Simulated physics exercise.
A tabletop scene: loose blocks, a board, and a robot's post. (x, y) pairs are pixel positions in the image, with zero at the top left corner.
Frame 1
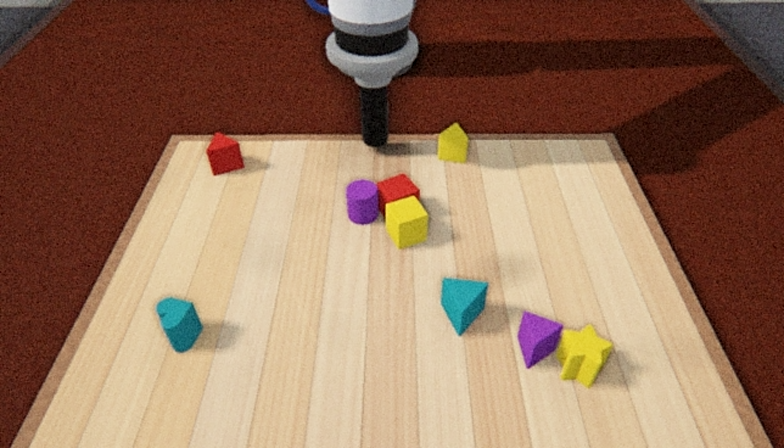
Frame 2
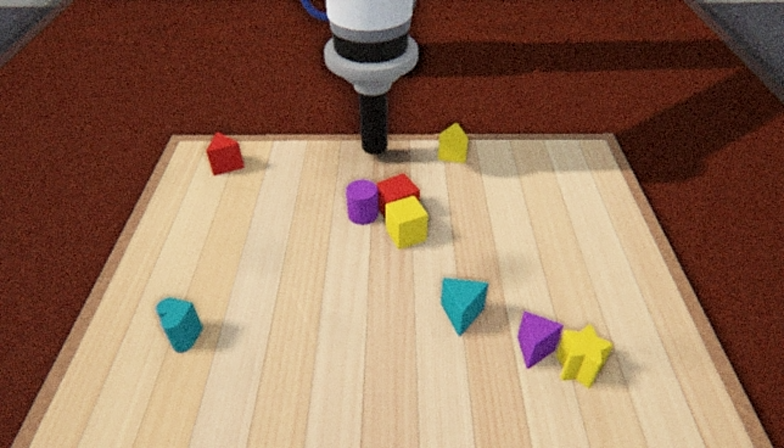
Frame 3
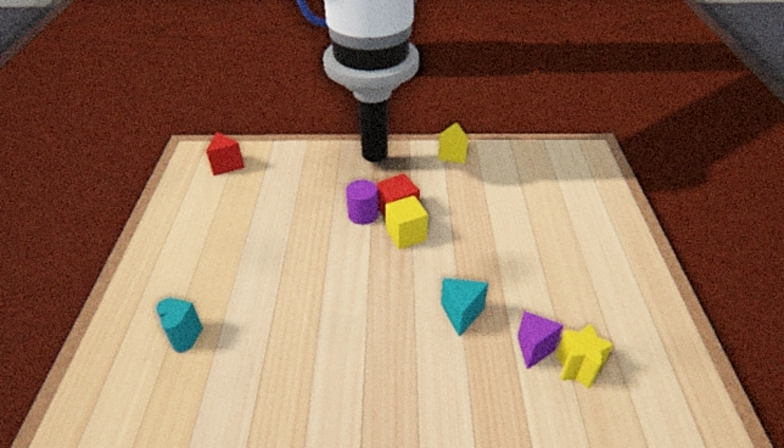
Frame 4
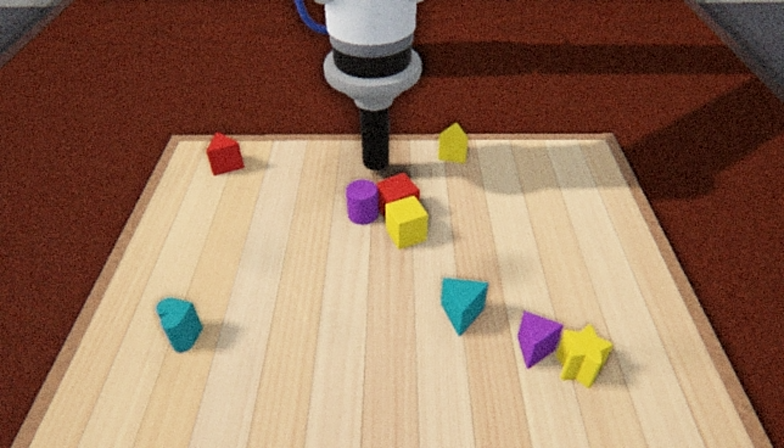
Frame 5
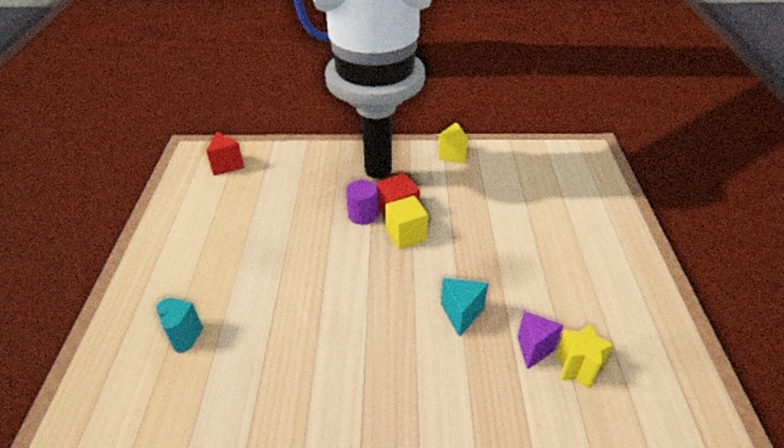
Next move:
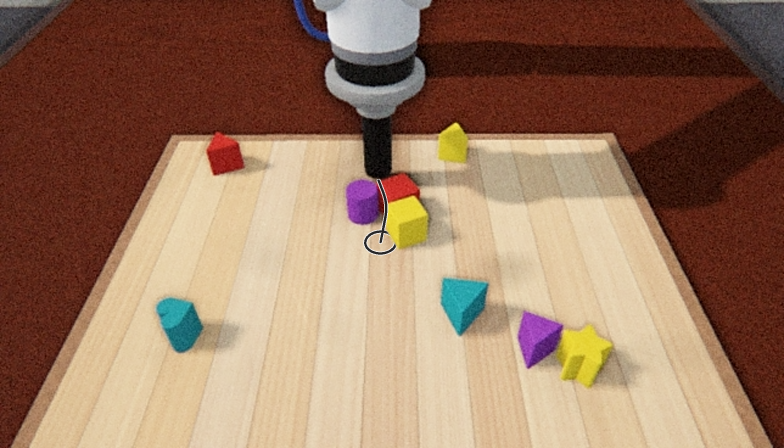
A robot's arm with a black post reaches over the far edge of a pale wooden board on a dark red surface, seen from above at a fixed angle. A purple cylinder, red block and yellow cube cluster near the centre, with other red, yellow, teal and purple blocks spread around. The post moves slowly nearer the cluster, edging slightly right, while every block stays still.
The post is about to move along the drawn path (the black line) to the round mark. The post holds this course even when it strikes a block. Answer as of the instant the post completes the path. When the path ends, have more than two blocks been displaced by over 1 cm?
That would be a yes.
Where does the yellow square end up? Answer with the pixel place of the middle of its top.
My best guess is (438, 246).
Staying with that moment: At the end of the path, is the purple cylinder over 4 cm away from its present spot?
No, it doesn't check out.
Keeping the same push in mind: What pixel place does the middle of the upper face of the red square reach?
Its top face will be centred at roughly (409, 228).
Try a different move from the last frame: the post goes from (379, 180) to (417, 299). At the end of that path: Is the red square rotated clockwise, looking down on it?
Final answer: No.
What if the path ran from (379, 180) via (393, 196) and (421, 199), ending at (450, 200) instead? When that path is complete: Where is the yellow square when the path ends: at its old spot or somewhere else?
It gets displaced.
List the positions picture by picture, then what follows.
In the first picture, post's lower end (375, 141); purple cylinder (362, 189); red square (398, 186); yellow square (407, 209).
In the second picture, post (375, 148); blocks still.
In the third picture, post (375, 156); blocks still.
In the fourth picture, post (376, 164); blocks still.
In the fifth picture, post (378, 172); purple cylinder (362, 189); red square (398, 186); yellow square (407, 209).
Drawn move, from (379, 180) through (386, 209) to (381, 242).
The first path, step by step. One third of the way, post (385, 191); red square (400, 191); yellow square (409, 213).
Two thirds of the way, post (385, 212); purple cylinder (353, 199); red square (405, 212), turned 15° anticlockwise; yellow square (423, 233), turned 20° anticlockwise.
At the end, post (380, 234); purple cylinder (351, 202); red square (409, 228), turned 35° anticlockwise; yellow square (438, 246), turned 40° anticlockwise.
